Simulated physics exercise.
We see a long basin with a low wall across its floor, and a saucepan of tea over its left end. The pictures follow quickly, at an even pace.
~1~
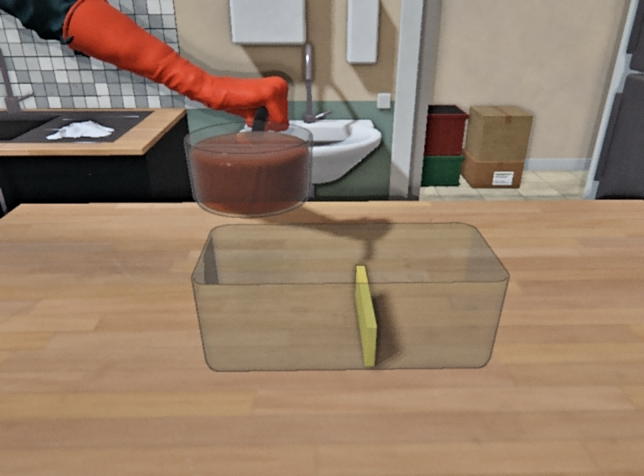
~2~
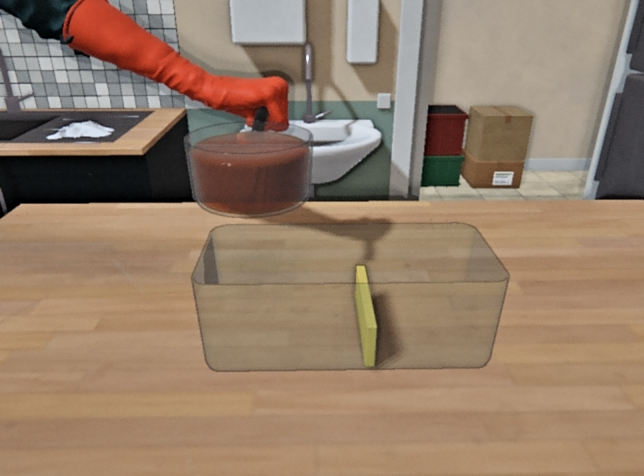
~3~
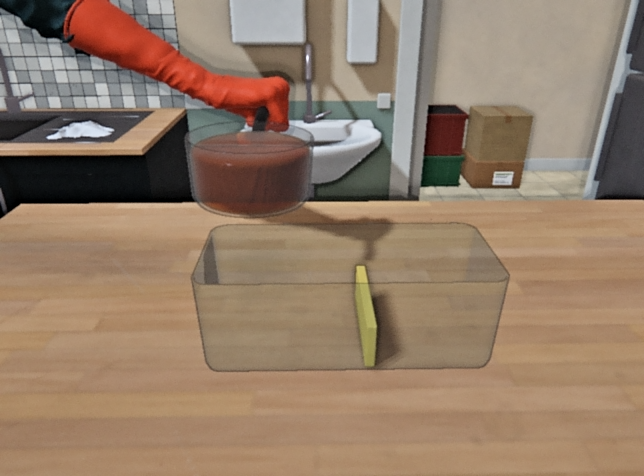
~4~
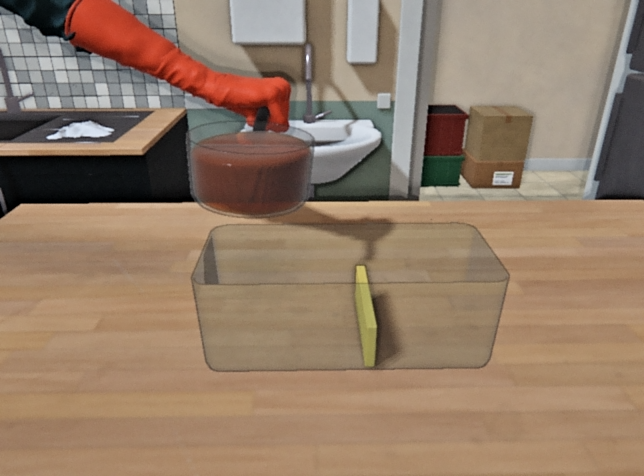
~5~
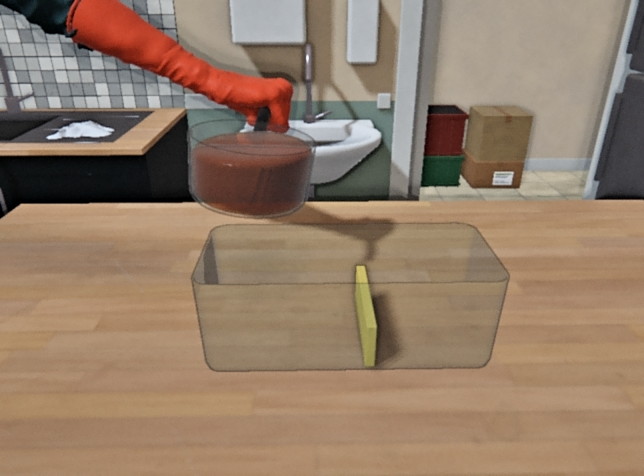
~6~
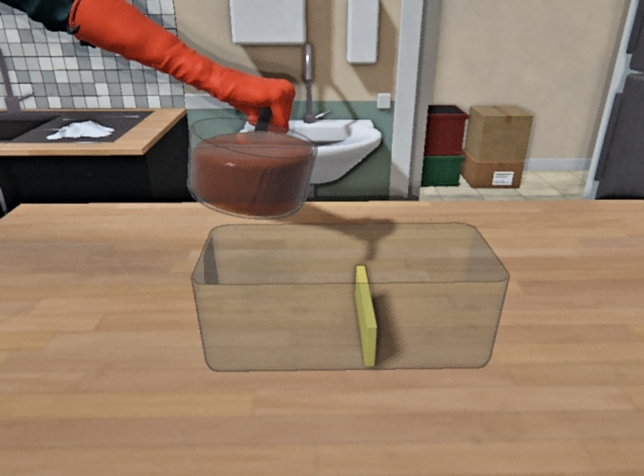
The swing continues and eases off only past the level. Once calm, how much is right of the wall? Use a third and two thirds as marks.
The share right of the wall is between a third and two thirds.
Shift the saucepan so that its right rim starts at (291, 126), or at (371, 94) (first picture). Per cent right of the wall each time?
First some 15, then 95 per cent.
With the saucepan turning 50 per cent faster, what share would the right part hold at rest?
It comes to 35 per cent or so.
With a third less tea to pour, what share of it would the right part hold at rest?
Some 15 per cent.
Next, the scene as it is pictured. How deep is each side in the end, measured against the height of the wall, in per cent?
Left: 30 %. Right: 30 %.
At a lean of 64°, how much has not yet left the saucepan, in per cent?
Close to 55 per cent.
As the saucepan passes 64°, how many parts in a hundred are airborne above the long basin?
Close to 25 per cent.
A moment on, the saucepan is tipped part way and 55 per cent is still to pour, 7 is left of the wall and 10 right of it.
Next, the saucepan is tipped on its side and 10 per cent is still to pour, 39 is left of the wall and 44 right of it.
Then the saucepan is tipped right over and 1 per cent is still to pour, 54 is left of the wall and 44 right of it.
Later the saucepan is tipped right over and 0 per cent is still to pour, 55 is left of the wall and 45 right of it.
At rest 55 per cent lies left of the wall, 45 right of it and 0 outside.
